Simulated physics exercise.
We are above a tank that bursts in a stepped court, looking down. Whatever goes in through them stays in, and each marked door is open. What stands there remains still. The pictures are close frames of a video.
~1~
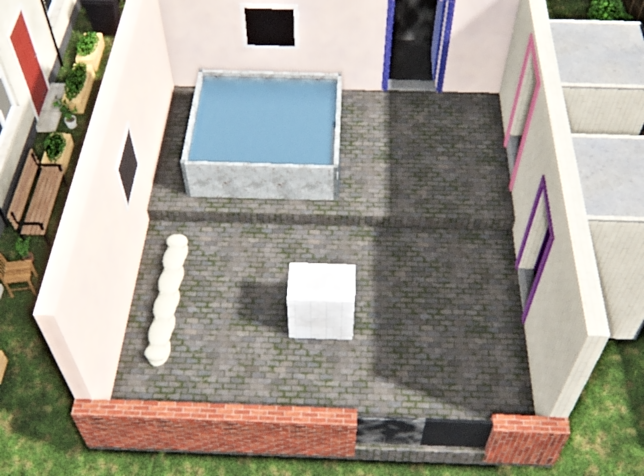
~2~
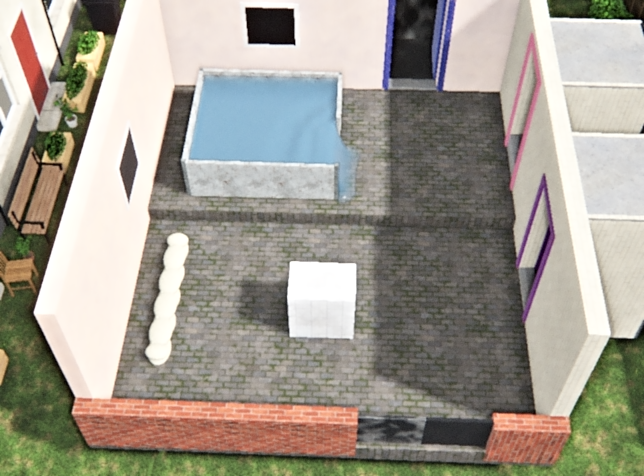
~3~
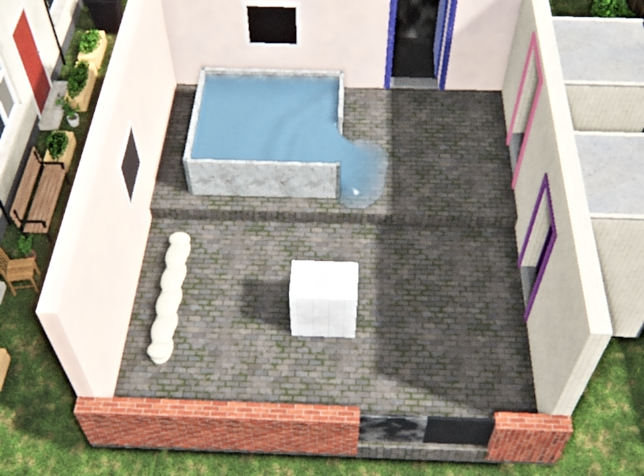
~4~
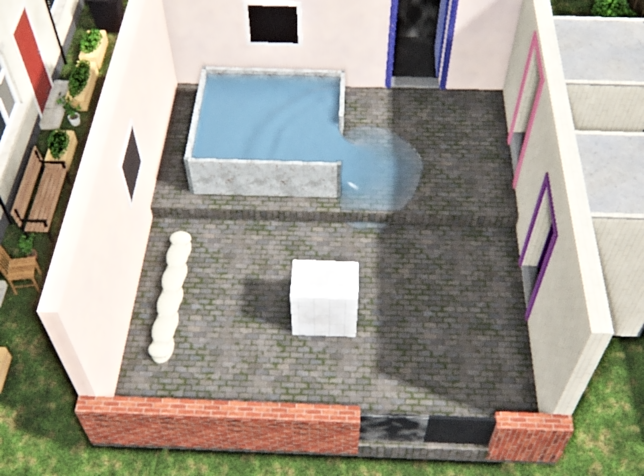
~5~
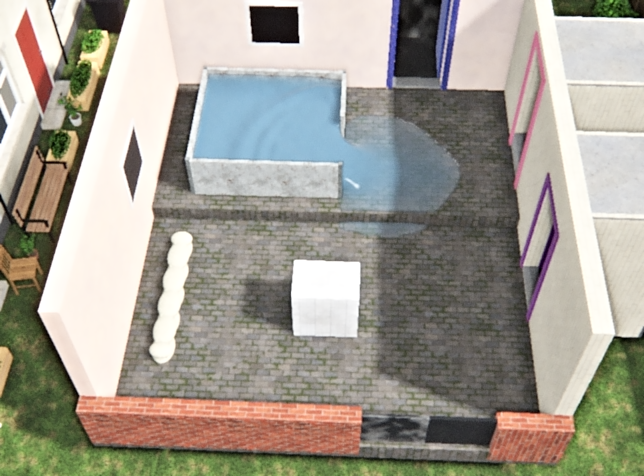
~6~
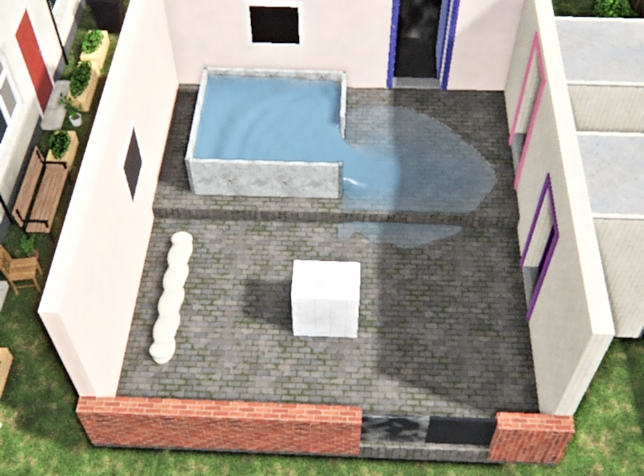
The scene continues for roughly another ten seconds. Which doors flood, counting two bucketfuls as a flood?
As I see it, the pink door will allow in no excess, the purple door will allow in an excess, the blue door will allow in an excess.
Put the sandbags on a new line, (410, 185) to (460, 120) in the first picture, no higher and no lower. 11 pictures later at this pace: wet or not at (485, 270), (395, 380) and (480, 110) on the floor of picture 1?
Readings in sequence: Wet through / unflooded / wet through.
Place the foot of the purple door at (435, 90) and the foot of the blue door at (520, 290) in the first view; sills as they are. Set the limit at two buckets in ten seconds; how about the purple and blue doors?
Well, purple overshoots and blue overshoots.
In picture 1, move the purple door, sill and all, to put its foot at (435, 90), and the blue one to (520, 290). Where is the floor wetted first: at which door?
The door marked pink is first.
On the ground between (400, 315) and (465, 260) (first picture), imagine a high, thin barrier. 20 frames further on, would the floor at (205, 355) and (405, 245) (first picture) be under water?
Result by location - first parched, second soaked.
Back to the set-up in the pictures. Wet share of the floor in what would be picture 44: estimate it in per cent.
I reckon 75 per cent or so.
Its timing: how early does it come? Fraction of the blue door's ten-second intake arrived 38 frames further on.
Some 65 per cent.
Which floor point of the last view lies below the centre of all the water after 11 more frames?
The spot I would choose is (332, 164).
A moment on, water covers 30 % of the floor; the pink door wet at the sill, nothing in, the purple door not reached, the blue door wet at the sill, nothing in.
Next, water covers 40 % of the floor; the pink door wet at the sill, nothing in, the purple door over two buckets in, the blue door wet at the sill, nothing in.
Then, water covers 45 % of the floor; the pink door wet at the sill, nothing in, the purple door over two buckets in, the blue door under two buckets in.
Later, water covers 75 % of the floor; the pink door wet at the sill, nothing in, the purple door far over two buckets in, the blue door over two buckets in.
In the end, water covers 90 % of the floor; the pink door wet at the sill, nothing in, the purple door far over two buckets in, the blue door over two buckets in.
